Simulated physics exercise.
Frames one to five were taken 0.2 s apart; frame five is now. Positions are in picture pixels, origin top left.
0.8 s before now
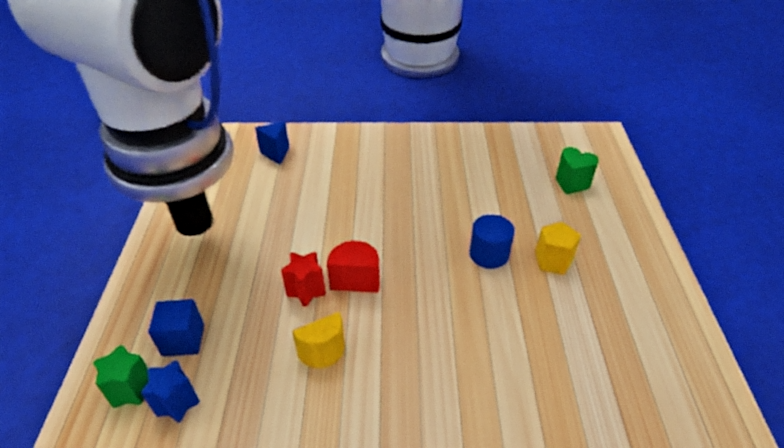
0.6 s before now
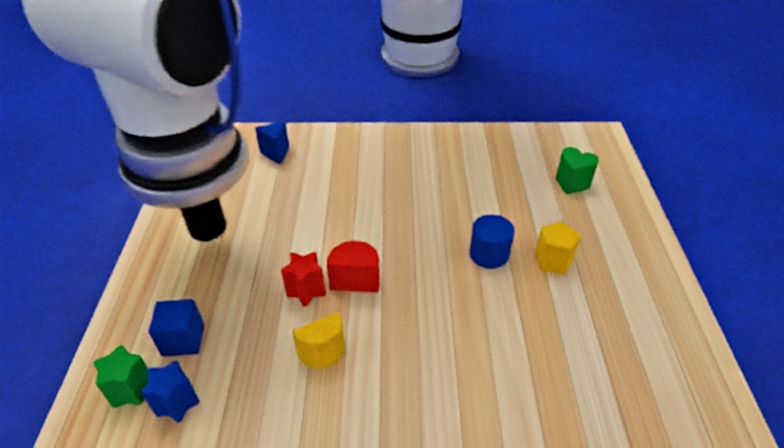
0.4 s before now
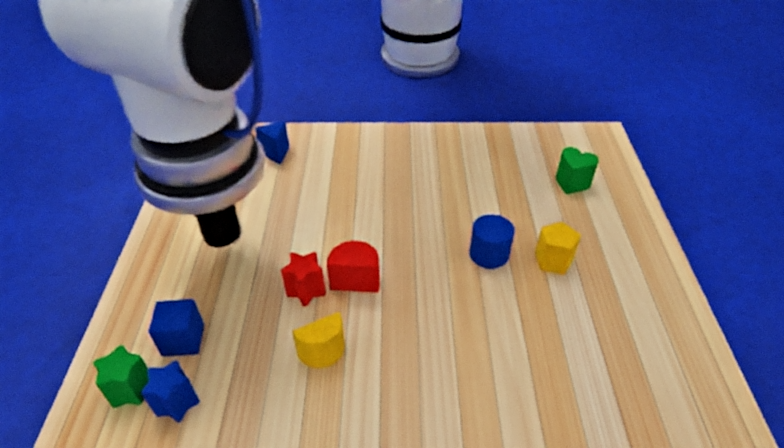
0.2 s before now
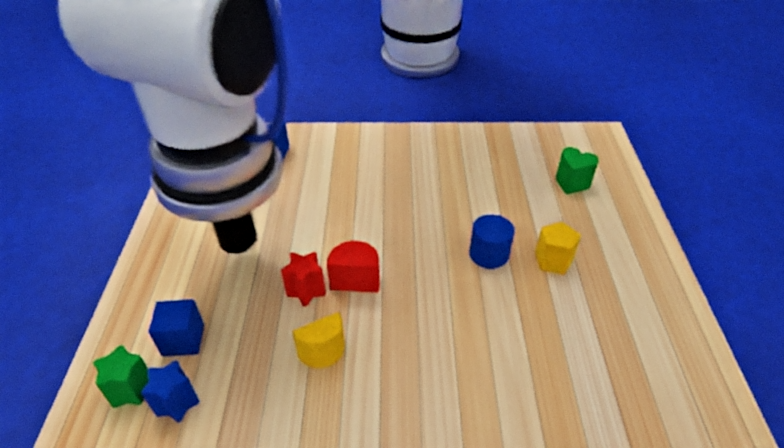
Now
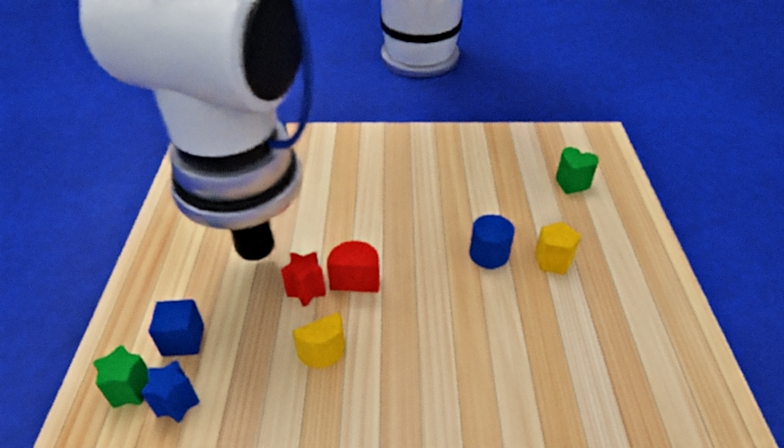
White robot arm with a black rod moving slightly right and down above a wooden board, the scattered coloured blocks staying still.
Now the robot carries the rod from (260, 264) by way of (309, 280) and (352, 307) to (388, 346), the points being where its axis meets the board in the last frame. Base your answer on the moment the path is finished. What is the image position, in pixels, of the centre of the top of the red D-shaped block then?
Around pixel (389, 264).
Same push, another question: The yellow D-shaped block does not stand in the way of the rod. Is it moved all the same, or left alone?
At the end of the path, it will have moved.
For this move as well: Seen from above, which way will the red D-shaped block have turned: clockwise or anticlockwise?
Watching from overhead, you'd notice the red D-shaped block rotating counter-clockwise.
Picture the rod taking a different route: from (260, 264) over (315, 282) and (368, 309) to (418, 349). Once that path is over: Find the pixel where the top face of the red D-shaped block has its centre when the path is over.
It should be at (403, 264) by then.
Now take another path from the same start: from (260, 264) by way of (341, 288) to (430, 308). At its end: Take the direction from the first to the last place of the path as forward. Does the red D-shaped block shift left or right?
Facing from start to end, it shifts left.
What follows on the original path. One third of the way, rod (307, 264); red star-shaped block (318, 280), turned 45° clockwise; red D-shaped block (360, 257), turned 25° anticlockwise.
Two thirds of the way, rod (351, 292); red star-shaped block (353, 312), turned 70° clockwise; yellow D-shaped block (327, 334), turned 50° clockwise; red D-shaped block (387, 263), turned 80° anticlockwise.
At the end, rod (387, 331); red star-shaped block (372, 353), turned 95° clockwise; yellow D-shaped block (328, 342), turned 95° clockwise; red D-shaped block (389, 264), turned 90° anticlockwise.
